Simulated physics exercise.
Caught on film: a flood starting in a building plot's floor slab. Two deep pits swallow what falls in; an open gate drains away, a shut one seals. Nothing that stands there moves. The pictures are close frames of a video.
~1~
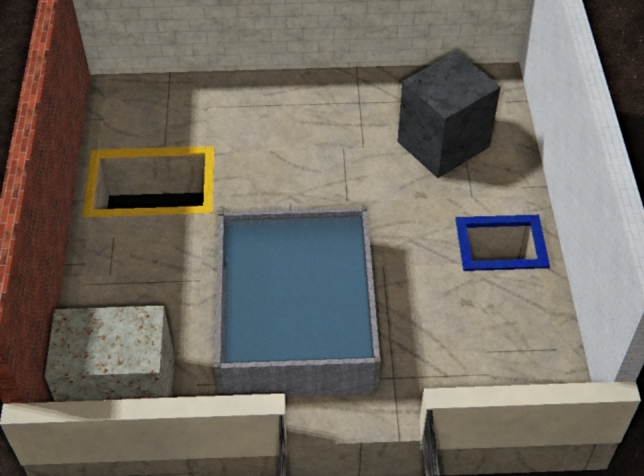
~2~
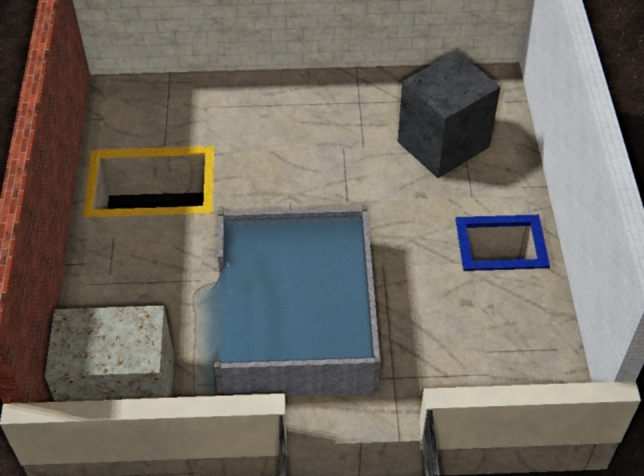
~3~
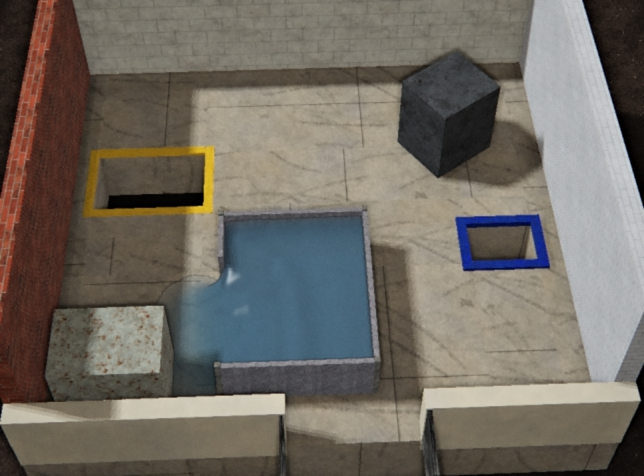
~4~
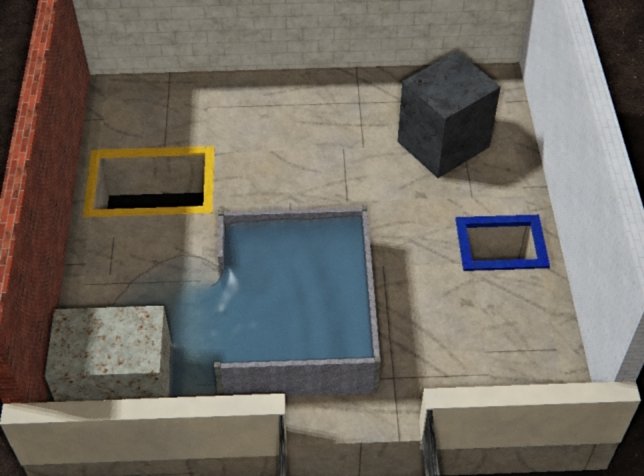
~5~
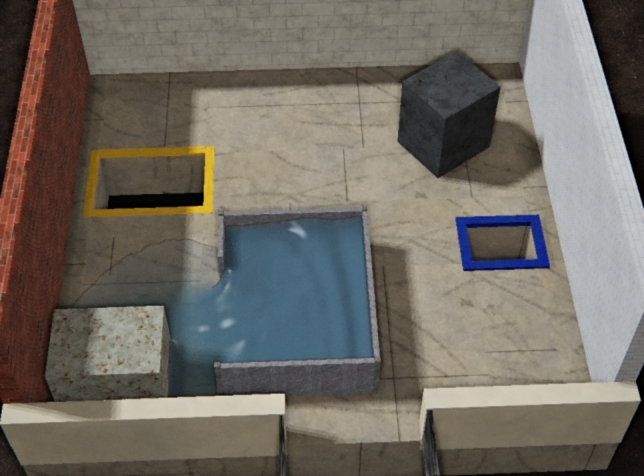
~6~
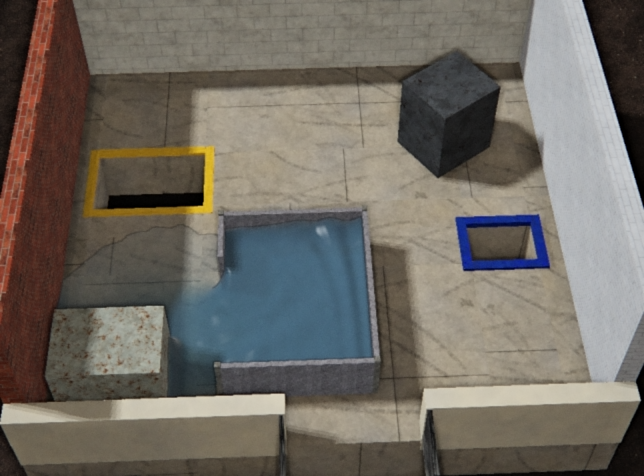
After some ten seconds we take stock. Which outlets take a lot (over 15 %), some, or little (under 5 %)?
The gate takes between 5 and 15 %; the yellow pit takes more than 15 %; the blue pit takes less than 5 %.
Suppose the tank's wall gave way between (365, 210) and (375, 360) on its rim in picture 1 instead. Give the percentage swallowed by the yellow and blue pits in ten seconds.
In per cent: Yellow 4, blue 25.
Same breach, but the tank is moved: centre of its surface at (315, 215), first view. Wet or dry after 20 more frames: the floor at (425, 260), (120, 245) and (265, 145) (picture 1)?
One after the other: Dry, awash, free of water.
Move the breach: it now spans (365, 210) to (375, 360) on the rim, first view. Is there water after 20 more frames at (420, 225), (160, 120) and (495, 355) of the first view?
One after the other: Covered, clear, awash.
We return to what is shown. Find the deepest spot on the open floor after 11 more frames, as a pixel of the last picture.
I would point to (43, 435).
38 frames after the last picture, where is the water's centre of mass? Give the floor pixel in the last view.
Around (244, 296).
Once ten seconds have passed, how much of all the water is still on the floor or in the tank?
Near 42 in a hundred.
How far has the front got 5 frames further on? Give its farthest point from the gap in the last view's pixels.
Around (76, 191).
A moment on, water covers 15 % of the floor; the gate 0 %, the yellow pit 0 %, the blue pit 0 %.
Next, water covers 25 % of the floor; the gate 0 %, the yellow pit 4 %, the blue pit 0 %.
Then, water covers 35 % of the floor; the gate 3 %, the yellow pit 16 %, the blue pit 0 %.
Later, water covers 50 % of the floor; the gate 6 %, the yellow pit 35 %, the blue pit 0 %.
In the end, water covers 55 % of the floor; the gate 8 %, the yellow pit 49 %, the blue pit 1 %.
